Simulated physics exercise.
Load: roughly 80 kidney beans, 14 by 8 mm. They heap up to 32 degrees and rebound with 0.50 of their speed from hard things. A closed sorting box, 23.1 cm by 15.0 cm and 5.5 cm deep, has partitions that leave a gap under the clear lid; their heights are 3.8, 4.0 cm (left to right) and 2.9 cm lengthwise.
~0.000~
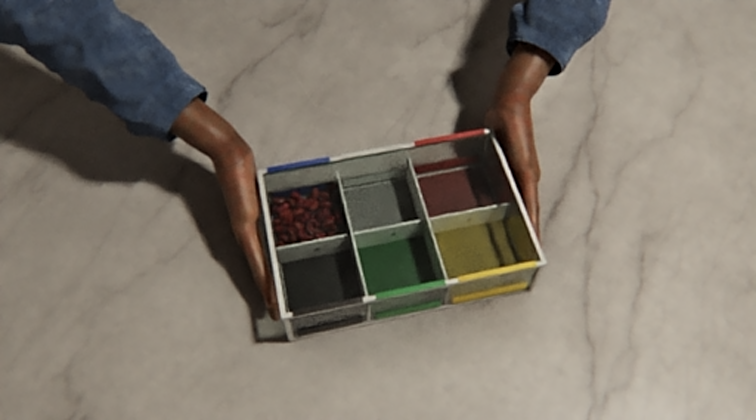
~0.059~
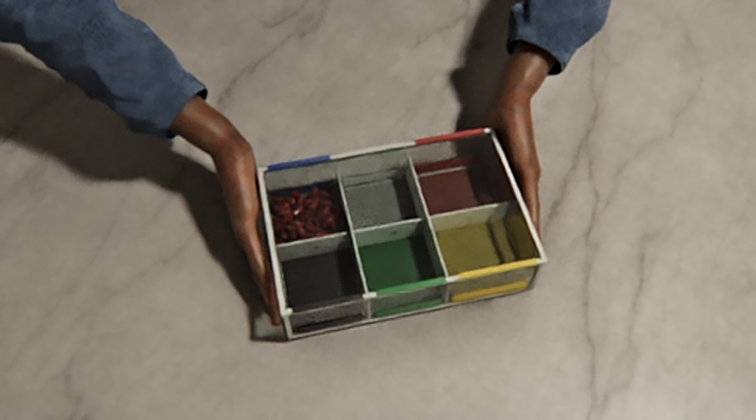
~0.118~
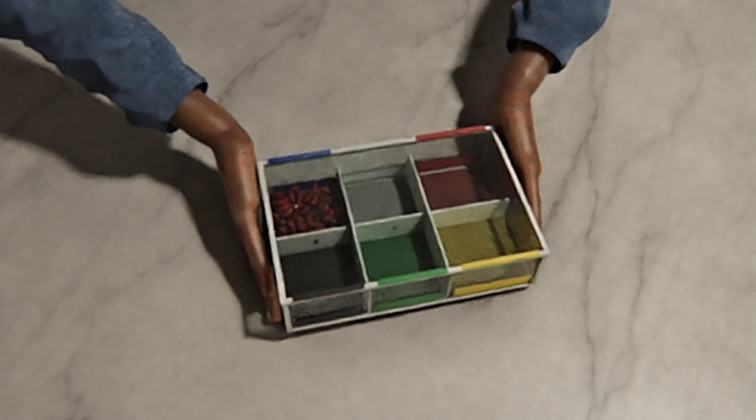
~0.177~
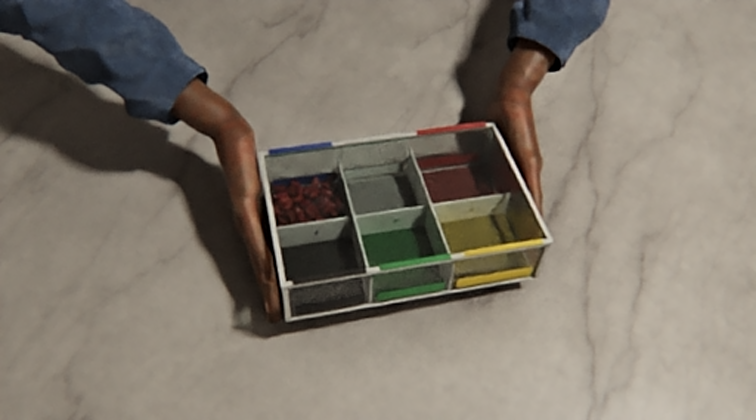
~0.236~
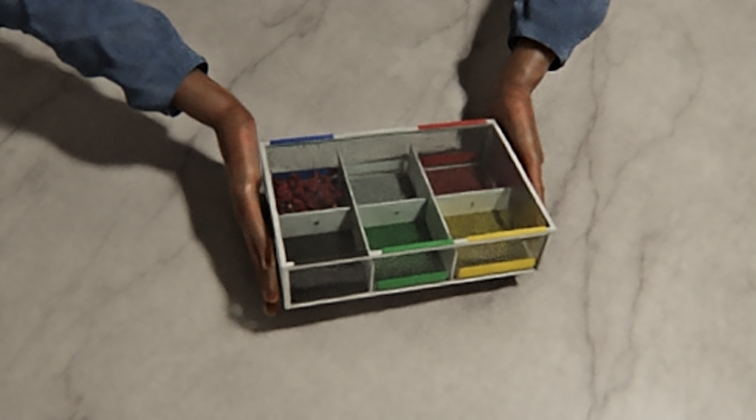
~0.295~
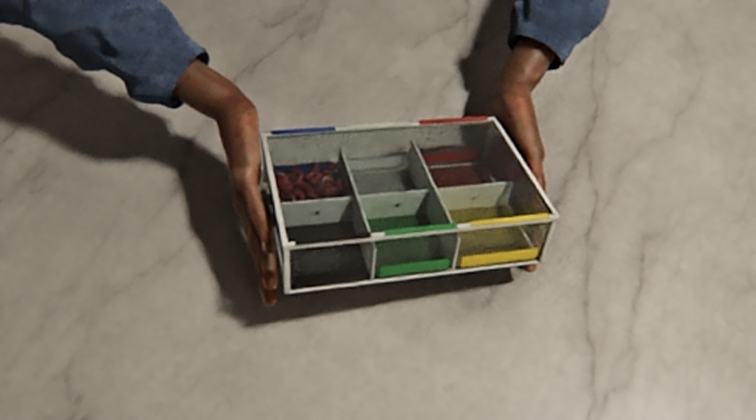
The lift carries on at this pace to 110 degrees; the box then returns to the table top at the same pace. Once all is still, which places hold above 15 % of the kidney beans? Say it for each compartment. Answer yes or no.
Red compartment: No; blue compartment: Yes; green compartment: No; yellow compartment: No; white compartment: No; black compartment: No.
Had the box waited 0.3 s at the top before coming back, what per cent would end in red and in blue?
In that case red 10; blue 90.
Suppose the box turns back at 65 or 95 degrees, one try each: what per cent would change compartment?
About 0 and 5 per cent.
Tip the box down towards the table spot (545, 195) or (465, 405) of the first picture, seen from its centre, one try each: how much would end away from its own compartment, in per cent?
About 40 and 100 per cent.
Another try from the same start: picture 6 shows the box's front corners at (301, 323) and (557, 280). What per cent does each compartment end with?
Red 0, blue 0, green 60, yellow 10, white 0, black 30.
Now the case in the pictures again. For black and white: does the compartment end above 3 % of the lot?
Black no, white yes.
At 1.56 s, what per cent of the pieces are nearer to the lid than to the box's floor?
About 40 per cent.
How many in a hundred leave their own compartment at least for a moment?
Roughly 15 per cent.
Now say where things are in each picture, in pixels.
In the first frame, box tilt 0 degrees, front corners at (286, 315) and (541, 262); blue 100 %.
In the second frame, box tilt 1 degrees, front corners at (286, 311) and (542, 259).
In the third frame, box tilt 4 degrees, front corners at (285, 300) and (544, 252), lowest corner right back.
In the fourth frame, box tilt 9 degrees, front corners at (285, 283) and (547, 241), lowest corner right back.
In the fifth frame, box tilt 13 degrees, front corners at (286, 265) and (550, 229), lowest corner right back.
In the sixth frame, box tilt 18 degrees, front corners at (288, 244) and (553, 216), lowest corner right back; blue 100 %. The box's pace is about 75 degrees a second.
After 1.56 s, tilt 110 degrees; blue 95 %, white 5 %.
After 2.41 s, tilt 49 degrees; red 10 %, blue 90 %, white 5 %.
Then, at 3.26 s, tilt 0 degrees; red 10 %, blue 85 %, white 5 %.
By 4.0 s all is still; red 10 %, blue 85 %, green 0 %, yellow 0 %, white 5 %, black 0 %.
